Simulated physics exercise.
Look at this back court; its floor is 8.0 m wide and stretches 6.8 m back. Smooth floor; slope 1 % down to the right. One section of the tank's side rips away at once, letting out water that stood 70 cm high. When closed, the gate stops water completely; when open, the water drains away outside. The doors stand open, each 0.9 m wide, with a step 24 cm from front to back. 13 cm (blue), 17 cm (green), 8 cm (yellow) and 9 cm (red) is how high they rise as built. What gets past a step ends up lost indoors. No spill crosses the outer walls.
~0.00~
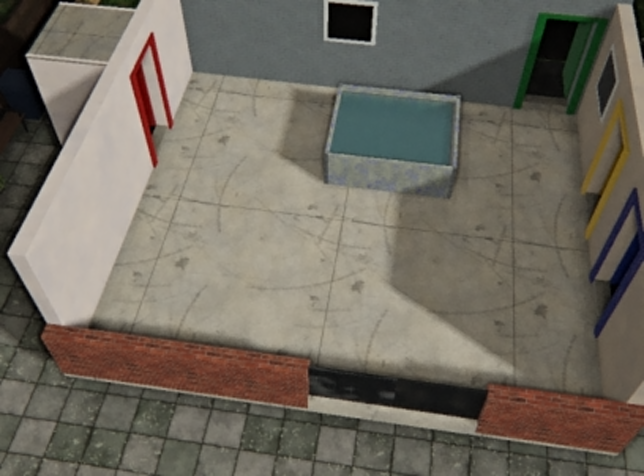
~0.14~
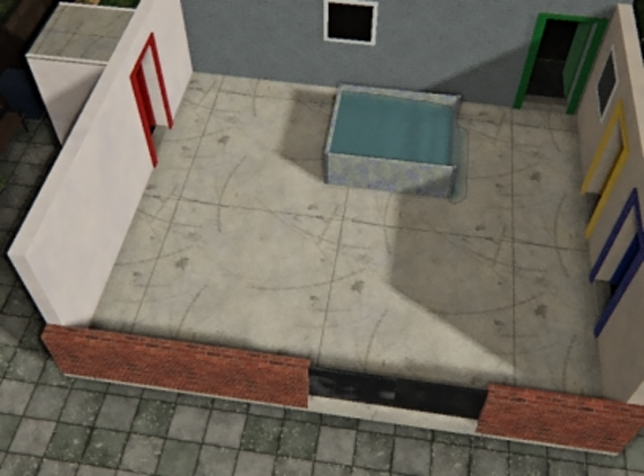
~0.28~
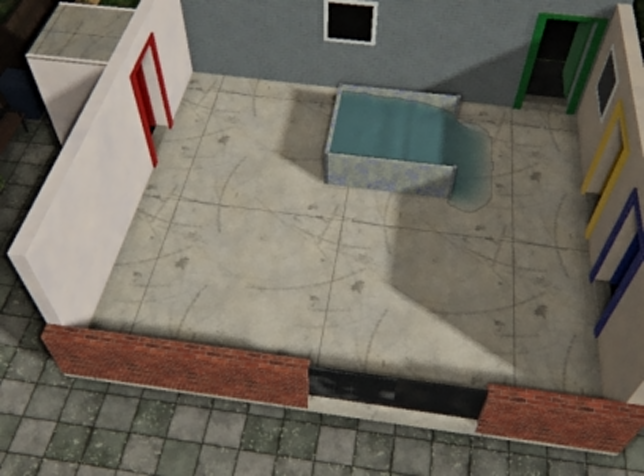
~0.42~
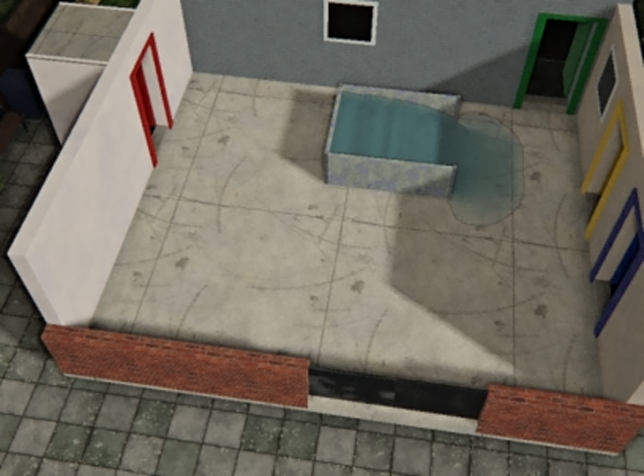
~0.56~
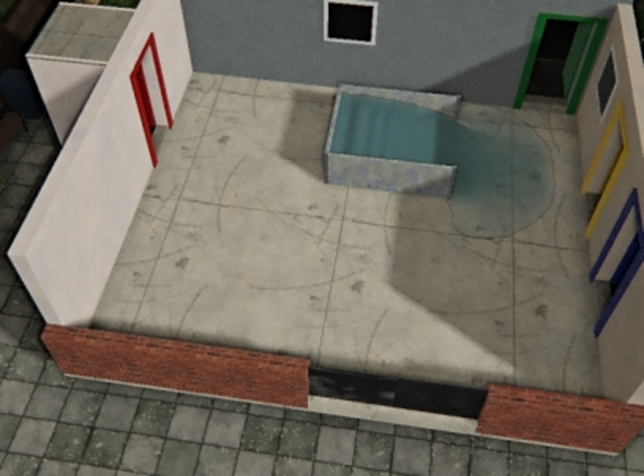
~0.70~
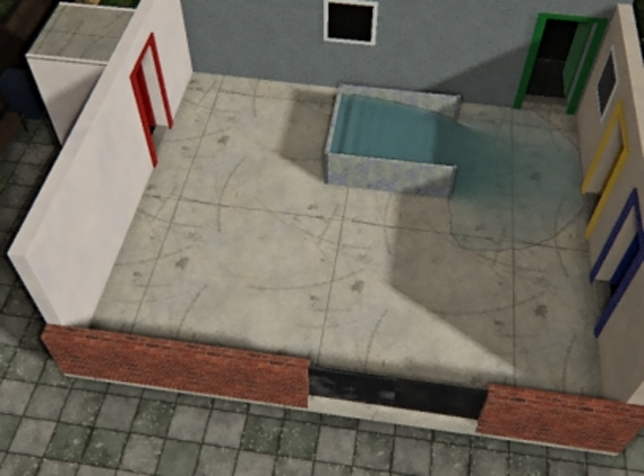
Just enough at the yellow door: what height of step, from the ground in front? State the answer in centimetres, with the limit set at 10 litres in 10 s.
Some 34 cm.
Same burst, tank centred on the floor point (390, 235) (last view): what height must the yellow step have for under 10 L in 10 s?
In this case, 32 cm or so.
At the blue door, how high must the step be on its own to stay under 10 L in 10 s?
Blue door - some 9.5 centimetres.
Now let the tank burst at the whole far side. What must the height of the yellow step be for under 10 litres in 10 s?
Then the minimum is about 7.5 cm.
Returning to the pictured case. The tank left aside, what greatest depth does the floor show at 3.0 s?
Max depth: Around 32 cm.
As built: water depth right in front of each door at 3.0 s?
Depths in cm - blue: 12, green: 28, yellow: 25, red: 0.
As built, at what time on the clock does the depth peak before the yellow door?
Some 2.0 s, more or less.
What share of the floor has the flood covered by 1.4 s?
I'd say near 20 percent.
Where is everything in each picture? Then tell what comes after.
In the first picture, the tank at (394, 128) is whole and still, 70 cm deep; the yellow door at (603, 175) is dry.
In the second picture, the front is at (462, 193), 0.3 m from the gap at (451, 150); 0.4 m2 of floor is wet, 70 cm left at the back.
In the third picture, the front is at (485, 198), 0.7 m from the gap at (451, 153); 1.4 m2 of floor is wet, 70 cm left at the back.
In the fourth picture, the front is at (518, 197), 1.3 m from the gap at (450, 154); 3.0 m2 of floor is wet, 70 cm left at the back.
In the fifth picture, the front is at (548, 199), 1.8 m from the gap at (450, 154); 4.8 m2 of floor is wet, 64 cm left at the back.
In the sixth picture, the front is at (583, 188), 2.5 m from the gap at (450, 154); 7.1 m2 of floor is wet, 58 cm left at the back; the yellow door at (603, 175), 2.7 m from the gap, is still 0.2 m from the nearest water.
After 1.4 s water covers 20 % of the floor, deepest (43 cm) near (579, 176); 18 cm at the yellow door, 63 litres in over its 8 cm step.
After 3.0 s water covers 25 % of the floor, deepest (32 cm) near (574, 118); 25 cm at the yellow door, 311 litres in over its 8 cm step.
After 10.0 s water covers 95 % of the floor, deepest (10 cm) near (589, 426); 6 cm at the yellow door, 439 litres in over its 8 cm step.
At the yellow door as built, the water arrived by 0.8 s and peaked near 32 cm at 2.0 s.
With a step of 29 cm, 34 litres would have come in within the 10 s; with 39 cm, 1 litre. So under 10 litres takes about 34 cm.
